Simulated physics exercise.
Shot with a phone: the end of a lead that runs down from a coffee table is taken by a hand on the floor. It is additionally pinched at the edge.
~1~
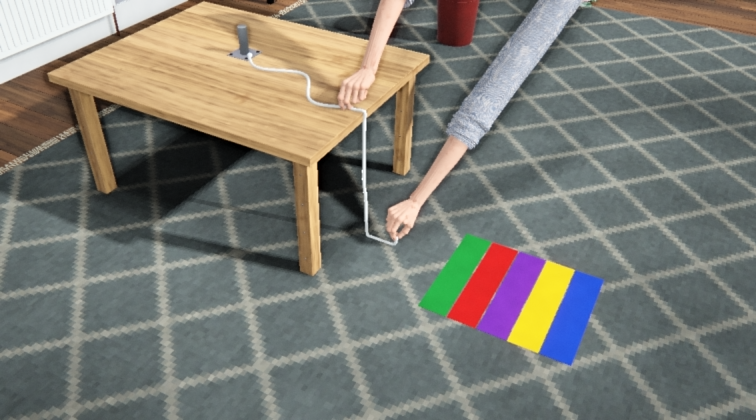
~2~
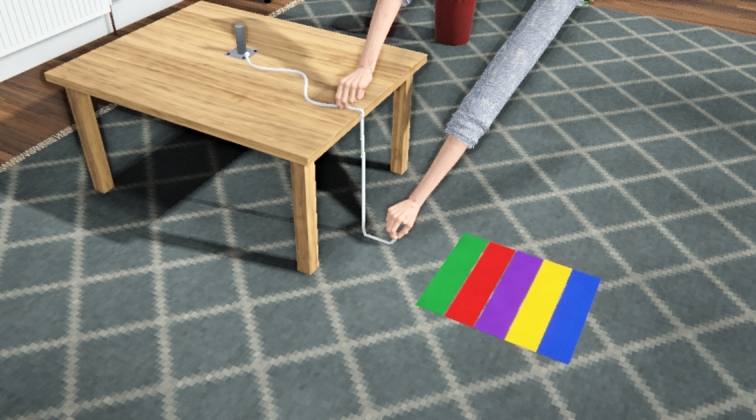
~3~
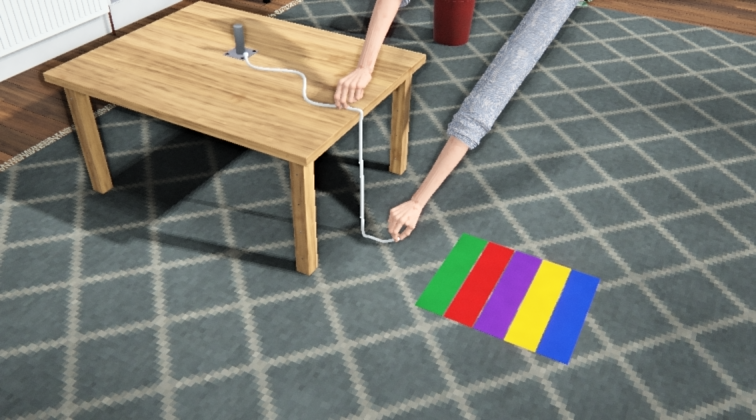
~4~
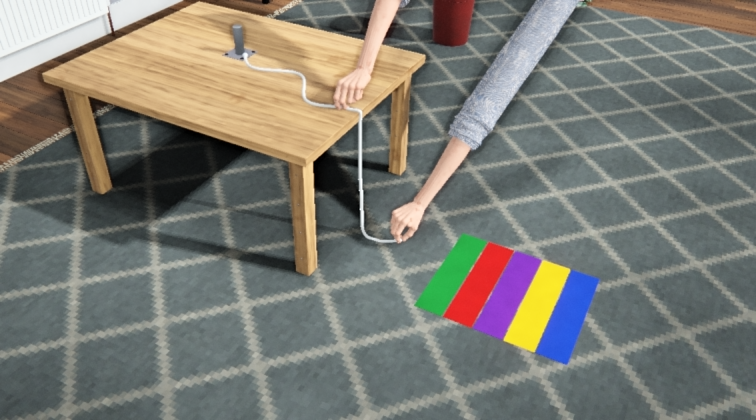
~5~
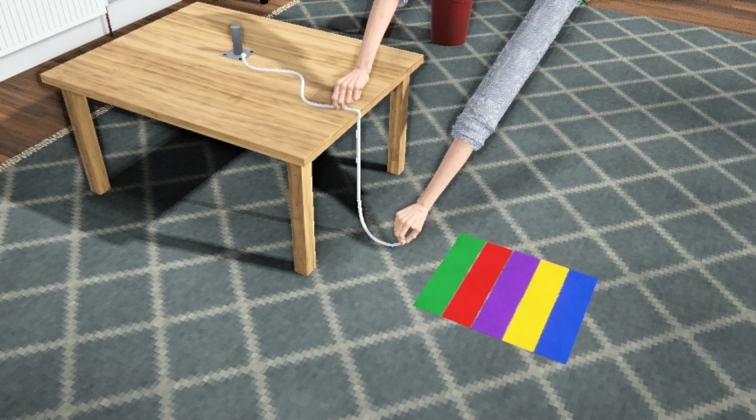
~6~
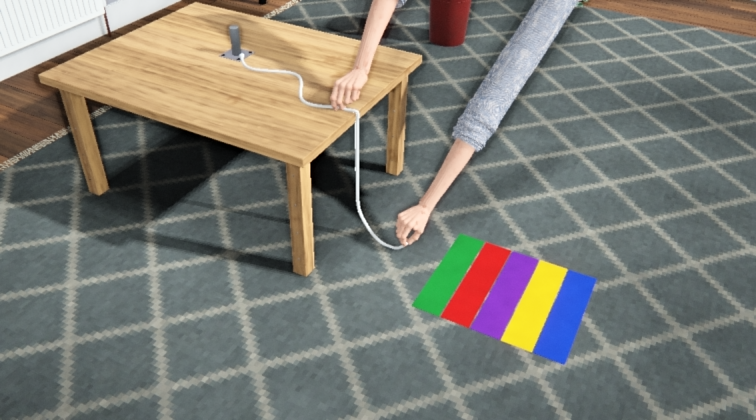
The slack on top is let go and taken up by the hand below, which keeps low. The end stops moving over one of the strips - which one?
The purple strip.
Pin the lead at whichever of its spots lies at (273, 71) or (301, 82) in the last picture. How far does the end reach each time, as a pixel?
In order of the tries, close to (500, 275) and close to (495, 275).
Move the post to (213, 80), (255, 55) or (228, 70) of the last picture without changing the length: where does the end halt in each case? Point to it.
The spots are near (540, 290), (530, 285) and (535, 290).
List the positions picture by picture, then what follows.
The first frame shows end (397, 237); green (441, 297); red (469, 308); purple (499, 319); yellow (530, 331); blue (562, 343).
The second frame shows end (396, 237); lead through (252, 66) (302, 74) (311, 102) (362, 123) (363, 175) (363, 224).
The third frame shows end (399, 239).
The fourth frame shows end (401, 240); lead through (250, 66) (300, 75) (309, 103) (360, 124) (360, 175) (362, 225).
The fifth frame shows end (404, 242).
The sixth frame shows end (407, 243); lead through (247, 67) (297, 75) (306, 103) (357, 124) (357, 175) (367, 225).
Soon after, end near (458, 261); over green.
After that, end near (491, 273); over red.
At the stop, end near (512, 280); over purple. It gets as far as the purple strip.
